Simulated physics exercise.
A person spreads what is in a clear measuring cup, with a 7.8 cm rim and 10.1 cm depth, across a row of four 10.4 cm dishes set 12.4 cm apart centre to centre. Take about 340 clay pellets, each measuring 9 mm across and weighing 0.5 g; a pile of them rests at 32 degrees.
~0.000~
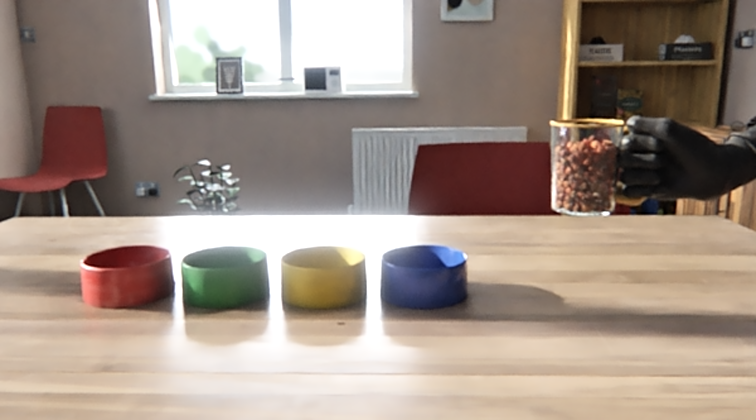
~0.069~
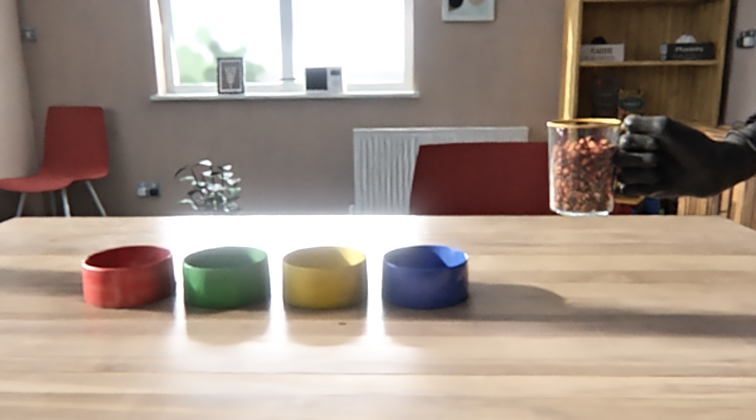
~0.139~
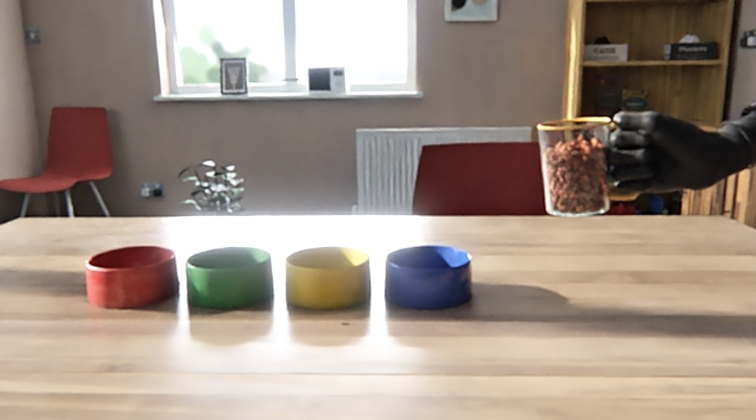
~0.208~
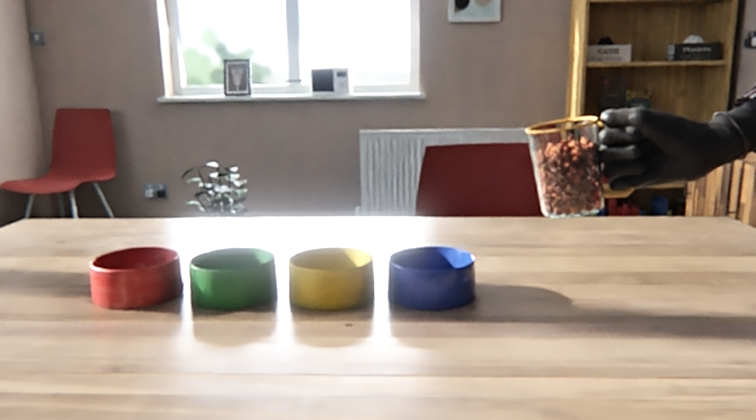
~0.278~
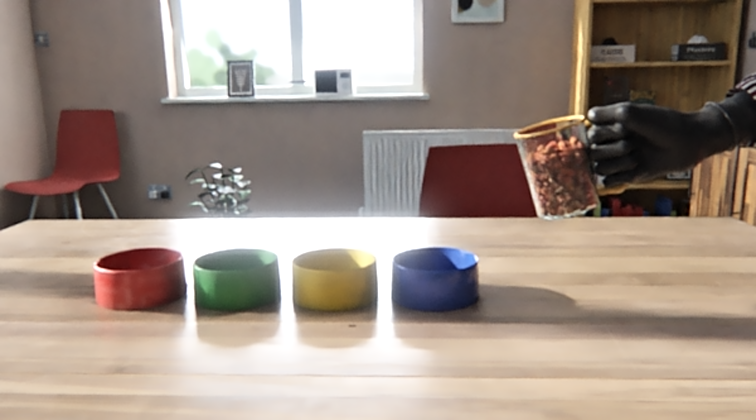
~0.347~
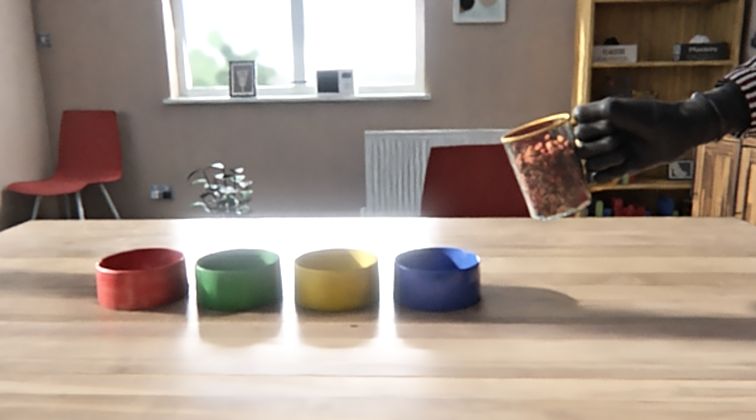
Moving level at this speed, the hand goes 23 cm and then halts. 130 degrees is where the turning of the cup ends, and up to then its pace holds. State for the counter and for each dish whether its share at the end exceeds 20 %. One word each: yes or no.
Red dish: No; blue dish: No; green dish: No; yellow dish: Yes; counter: No.
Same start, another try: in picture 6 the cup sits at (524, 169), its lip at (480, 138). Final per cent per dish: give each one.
You'd end up with red at 0, blue at 0, green at 0 and yellow at 100.
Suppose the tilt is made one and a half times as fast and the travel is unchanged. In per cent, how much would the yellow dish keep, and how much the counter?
Shares - yellow: 100, counter: 0.
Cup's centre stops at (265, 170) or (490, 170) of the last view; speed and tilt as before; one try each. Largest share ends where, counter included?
Green, then blue.
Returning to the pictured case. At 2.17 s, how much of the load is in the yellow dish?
About 100 percent up to now.
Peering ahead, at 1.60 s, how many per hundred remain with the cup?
About 90 per cent.
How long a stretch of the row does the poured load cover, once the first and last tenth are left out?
Roughly 6 cm of the row.
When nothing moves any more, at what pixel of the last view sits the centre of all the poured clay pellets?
Around (343, 276).
Then, at 1.10 s, tilt 71 degrees; cup holds 100 %.
After 1.60 s, tilt 105 degrees; cup holds 90 %, yellow 5 %.
After 2.17 s, tilt 130 degrees; cup holds 0 %, yellow 100 %.
At rest (2.6 s), red 0 %, blue 0 %, green 0 %, yellow 100 %, counter 0 %.
